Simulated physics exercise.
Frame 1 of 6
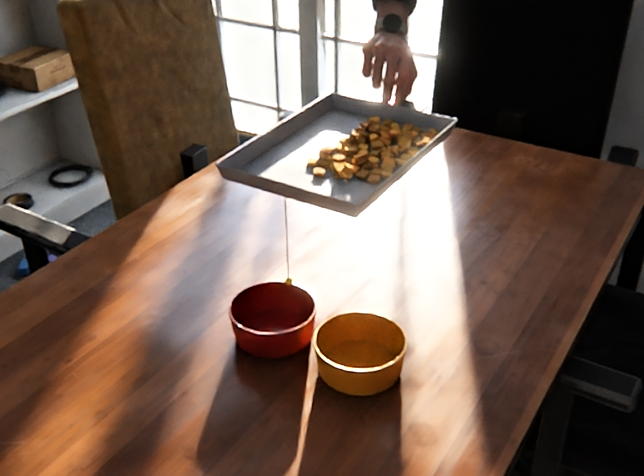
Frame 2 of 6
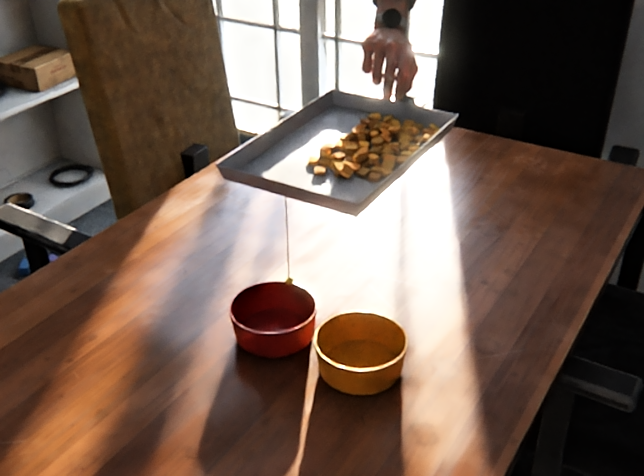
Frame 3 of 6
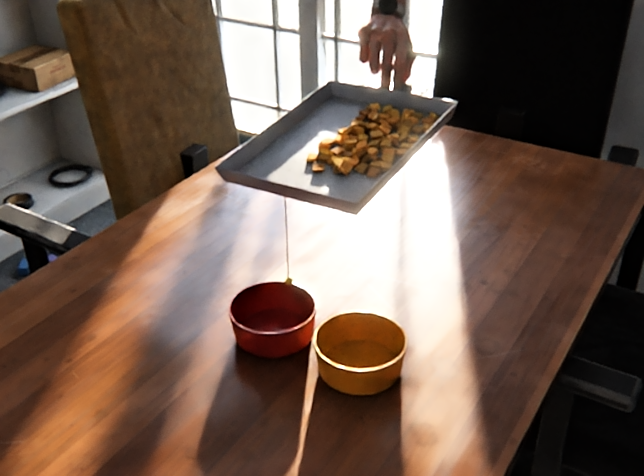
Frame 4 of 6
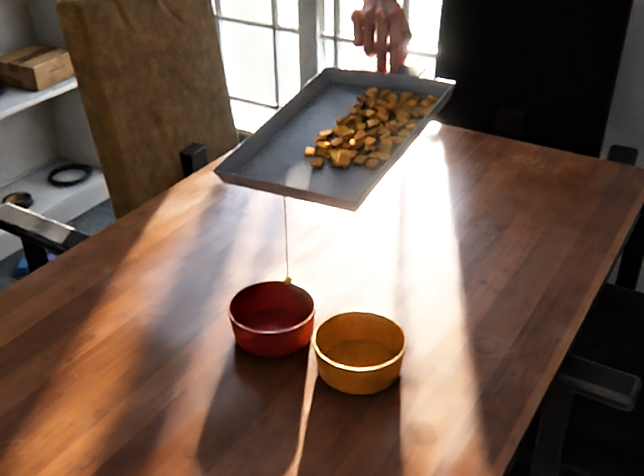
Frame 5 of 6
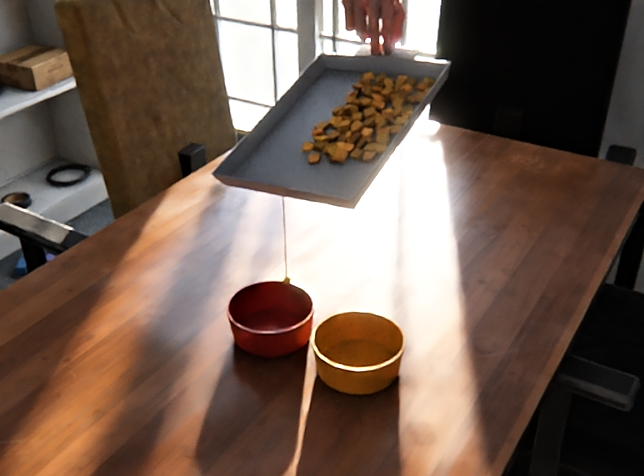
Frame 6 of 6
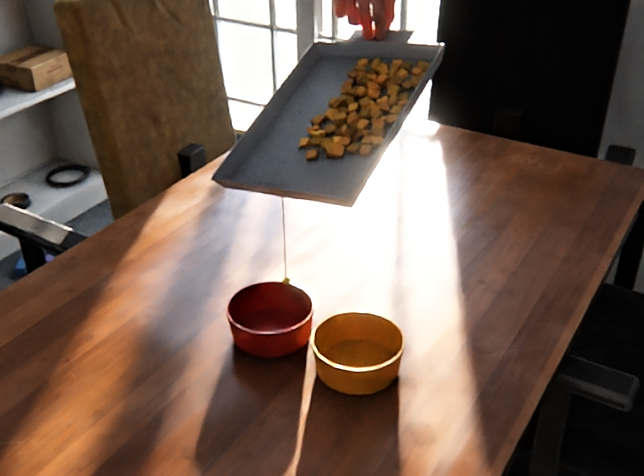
A gray tray loaded with small golden-brown chunks tilted steadily more toward us as a hand raised its far end, while the red and yellow dishes stayed on the sunlit wooden table below.
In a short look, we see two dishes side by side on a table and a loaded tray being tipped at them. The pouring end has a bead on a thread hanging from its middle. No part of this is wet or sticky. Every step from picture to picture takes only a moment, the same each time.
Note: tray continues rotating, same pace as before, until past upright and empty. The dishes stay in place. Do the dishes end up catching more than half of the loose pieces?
No.
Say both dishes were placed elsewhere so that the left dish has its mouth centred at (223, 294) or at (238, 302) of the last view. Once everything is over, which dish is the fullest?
Well, the left-side one at the first spot and the left-side one at the second.
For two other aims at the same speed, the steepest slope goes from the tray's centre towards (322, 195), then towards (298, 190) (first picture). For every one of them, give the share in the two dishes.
It comes to about 70 per cent the first time and about 60 per cent the second.
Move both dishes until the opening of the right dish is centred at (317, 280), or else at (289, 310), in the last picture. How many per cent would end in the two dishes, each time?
Trial 1 around 10 percent, trial 2 around 80 percent.
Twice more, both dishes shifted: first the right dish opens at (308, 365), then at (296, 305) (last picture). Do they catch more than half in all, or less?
Well, not up to half at the first spot and in excess of half at the second.
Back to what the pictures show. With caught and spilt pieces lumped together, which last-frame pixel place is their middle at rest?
I'd mark it at roughly (211, 311).
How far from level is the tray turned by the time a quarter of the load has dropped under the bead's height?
85°, roughly.
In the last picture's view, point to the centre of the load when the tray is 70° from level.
The middle of the pieces lands at roughly (245, 185).
Shortly afterwards, tray tipped steeply; the bulk on the tray; a little in the air.
Next, tray tipped past a quarter turn; only a few on the tray; near a quarter in the left dish; near two thirds outside both; a little in the air.
Some moments later, tray tipped past a quarter turn; near a quarter in the left dish; the bulk outside both.
In the end, tray tipped past a quarter turn; none at all in the right dish; near a quarter in the left dish; the bulk outside both.
